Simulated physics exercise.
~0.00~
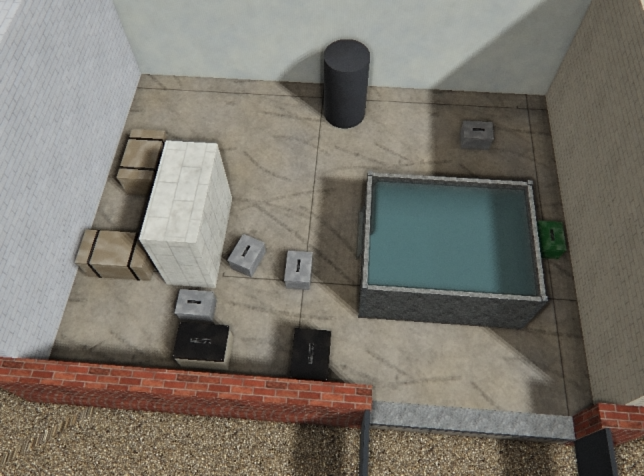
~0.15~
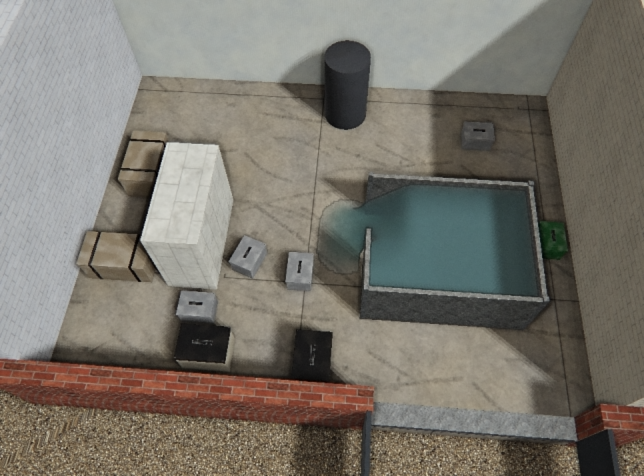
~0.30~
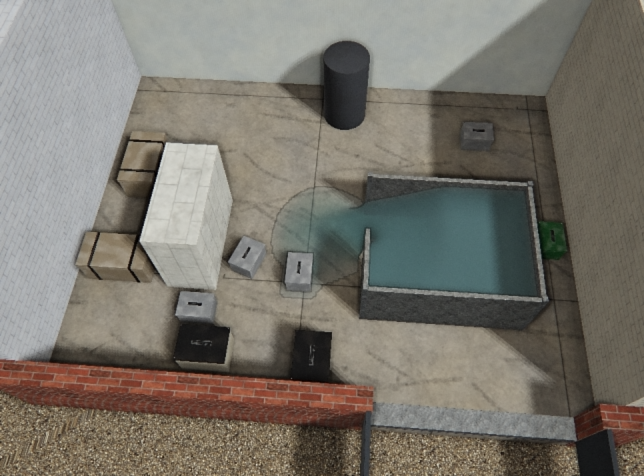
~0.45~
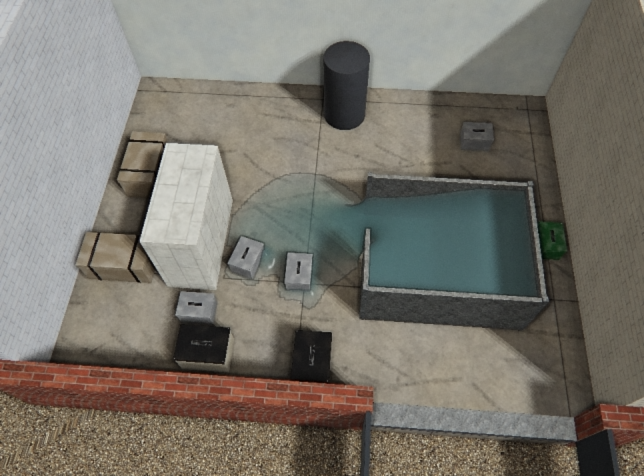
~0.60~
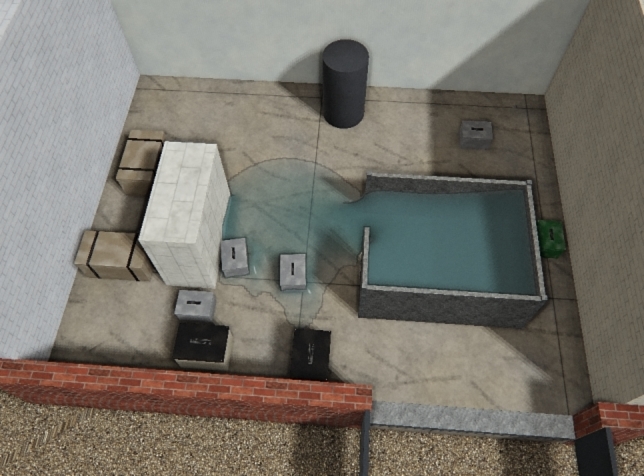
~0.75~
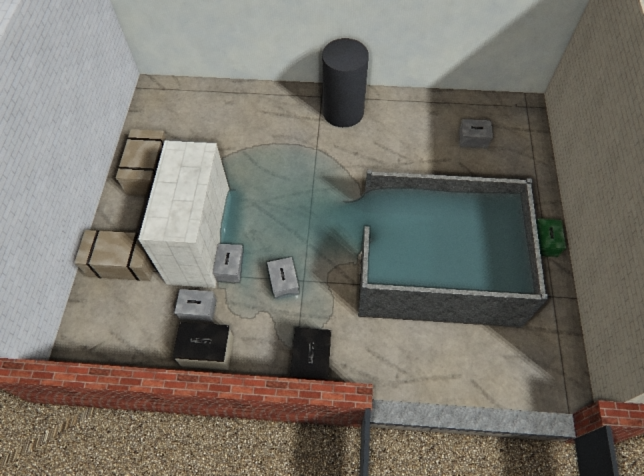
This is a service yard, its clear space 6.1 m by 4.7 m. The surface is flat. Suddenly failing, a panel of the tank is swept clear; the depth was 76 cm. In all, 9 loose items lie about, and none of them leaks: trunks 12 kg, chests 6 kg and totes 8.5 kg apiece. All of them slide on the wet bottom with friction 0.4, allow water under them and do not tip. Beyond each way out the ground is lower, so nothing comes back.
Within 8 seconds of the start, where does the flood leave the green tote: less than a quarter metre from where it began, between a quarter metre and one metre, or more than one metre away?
Less than a quarter metre away.
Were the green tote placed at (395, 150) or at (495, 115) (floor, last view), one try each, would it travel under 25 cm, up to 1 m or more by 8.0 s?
In that order: It holds its place; it holds its place.
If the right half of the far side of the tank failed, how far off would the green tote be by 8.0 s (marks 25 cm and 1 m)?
What happens next is that the green tote gets swept a long way.
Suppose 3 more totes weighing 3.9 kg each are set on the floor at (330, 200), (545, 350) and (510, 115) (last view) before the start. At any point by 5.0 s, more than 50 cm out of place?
Spot by spot, in turn: Exceeds it, falls short, falls short.
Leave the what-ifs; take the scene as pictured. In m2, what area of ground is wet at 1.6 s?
Wet area: Approx. 13 m2.
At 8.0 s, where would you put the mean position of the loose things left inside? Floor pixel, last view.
I'd say about (371, 313) in the last view.
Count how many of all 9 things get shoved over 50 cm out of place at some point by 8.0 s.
By my count, 7.
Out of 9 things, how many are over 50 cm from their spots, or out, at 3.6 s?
Count: 6.
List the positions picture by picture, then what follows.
The green tote at (552, 235) rests on the ground; water covers 2.6 m2; 0 of 9 have shifted, in the first frame.
The green tote at (553, 236) rests on the ground; water covers 3.1 m2; 0 of 9 have shifted, in the second frame.
The green tote at (552, 236), on the bottom; 3.8 m2 under water; 0 of 9 have shifted, in the third frame.
The green tote at (553, 236), on the bottom; 4.8 m2 under water; 0 of 9 have shifted, in the fourth frame.
The green tote at (551, 235), on the bottom; water covers 5.6 m2; 2 of 9 have shifted, in the fifth frame.
The green tote at (551, 233), on the bottom; water covers 6.6 m2; 2 of 9 have shifted, in the sixth frame.
After 1.6 s the green tote is near (551, 233), 0.0 m from its start, aground; 0 of 9 are out; 1 afloat.
After 3.6 s the green tote is near (551, 233), 0.0 m from its start, aground; 0 of 9 are out; 3 afloat.
After 5.6 s the green tote is near (551, 233), 0.0 m from its start, aground; 0 of 9 are out; 5 afloat.
After 8.0 s the green tote is near (551, 233), 0.0 m from its start, aground; 0 of 9 are out; 4 afloat.
